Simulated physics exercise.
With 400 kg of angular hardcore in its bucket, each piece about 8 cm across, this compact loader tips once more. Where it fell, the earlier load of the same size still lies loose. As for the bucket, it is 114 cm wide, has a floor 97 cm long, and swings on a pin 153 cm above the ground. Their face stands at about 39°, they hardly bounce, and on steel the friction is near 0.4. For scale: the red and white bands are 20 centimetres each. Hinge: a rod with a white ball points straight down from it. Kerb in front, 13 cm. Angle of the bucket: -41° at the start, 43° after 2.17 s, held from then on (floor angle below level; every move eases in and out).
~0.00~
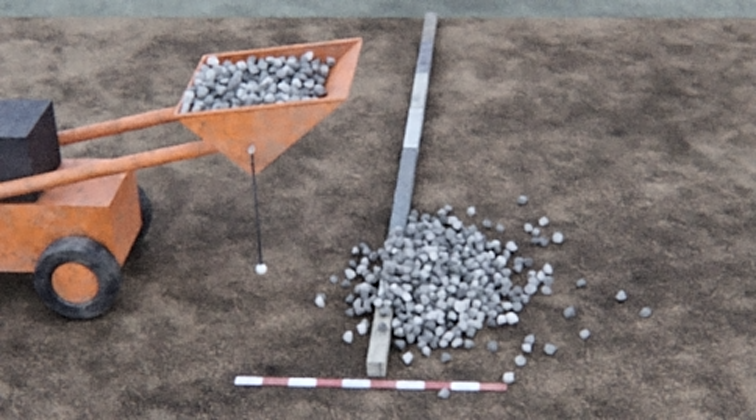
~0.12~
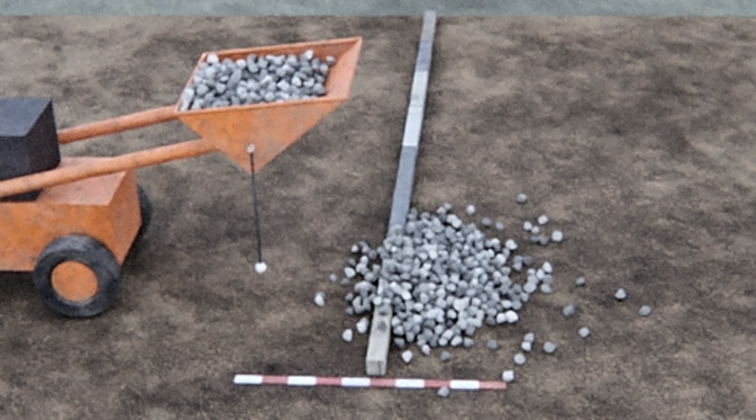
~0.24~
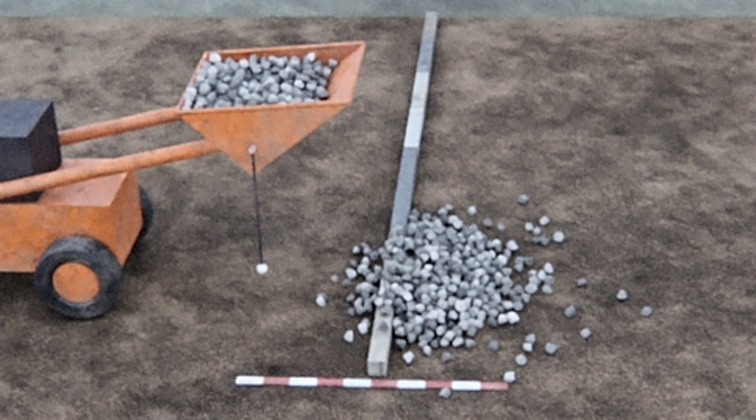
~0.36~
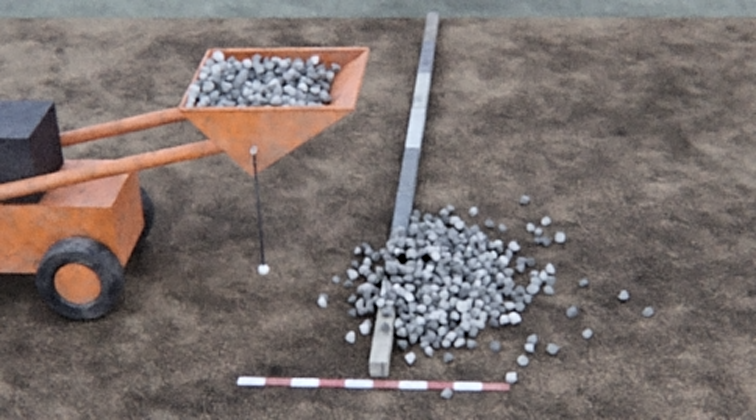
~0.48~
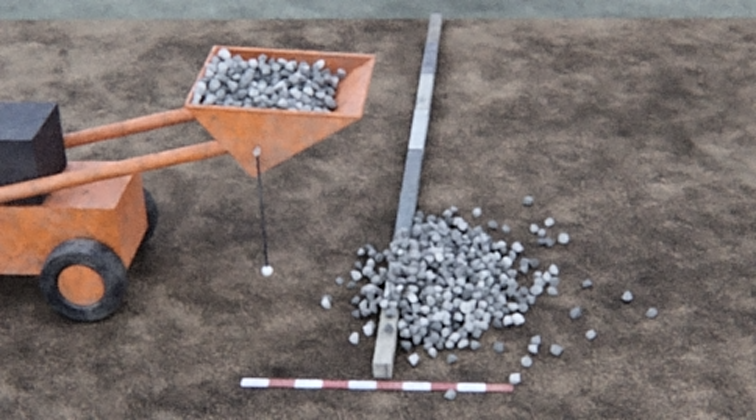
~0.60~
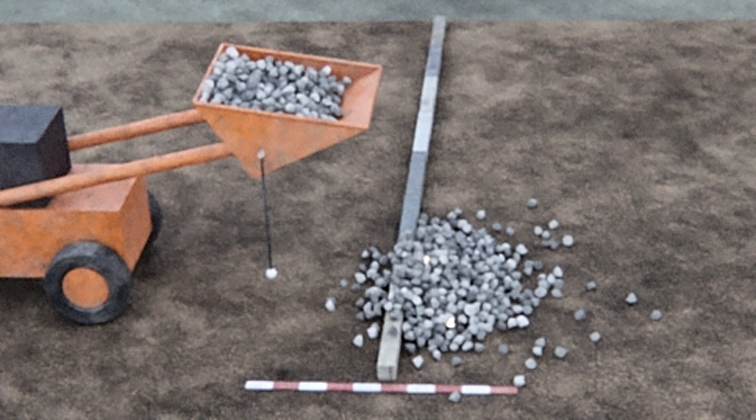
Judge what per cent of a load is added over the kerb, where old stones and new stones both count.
The amount added is about 32 per cent of a load.
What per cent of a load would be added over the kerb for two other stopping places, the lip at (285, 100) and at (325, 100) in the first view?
The first position would add some 0 per cent, the second some 10.
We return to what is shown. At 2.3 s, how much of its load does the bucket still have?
20 % still inside.
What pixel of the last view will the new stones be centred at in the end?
Near (385, 274).
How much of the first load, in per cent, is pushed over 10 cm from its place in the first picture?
The answer is about 5 per cent.
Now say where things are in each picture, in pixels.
The first picture shows lip at (346, 98), floor tilted -41°, highest stones at (290, 68). The earlier load is highest near (405, 262), 30 cm above ground level, 12 % on this side of the kerb, 88 % over the kerb.
In the second picture, the bucket is at -40°, its lip at (346, 98); the top of the load is at (290, 66); the stones move at 0.0 m/s on average.
In the third picture, the bucket is at -38°, its lip at (349, 102); the top of the load is at (259, 70); the stones move at 0.1 m/s on average.
The fourth picture shows lip at (354, 108), floor tilted -35°, highest stones at (220, 69); the stones move at 0.1 m/s on average.
In the fifth picture, the bucket is at -30°, its lip at (360, 117); the top of the load is at (219, 67); the stones move at 0.2 m/s on average.
The sixth picture shows lip at (367, 128), floor tilted -25°, highest stones at (227, 65); the stones move at 0.2 m/s on average.
After 1.6 s the floor is at 30°; in per cent of one load, 98 in the bucket, 14 on this side of the kerb, 88 over the kerb; the foremost stones are at (592, 302).
After 2.3 s the floor is at 43°; in per cent of one load, 22 in the bucket, 76 on this side of the kerb, 102 over the kerb; the foremost stones are at (592, 302).
After 2.6 s the floor is at 43°; in per cent of one load, 0 in the bucket, 83 on this side of the kerb, 117 over the kerb; the foremost stones are at (592, 302).
After 5.3 s the floor is at 43°; in per cent of one load, 0 in the bucket, 80 on this side of the kerb, 120 over the kerb; the foremost stones are at (592, 302). Net gain over the kerb, 32.
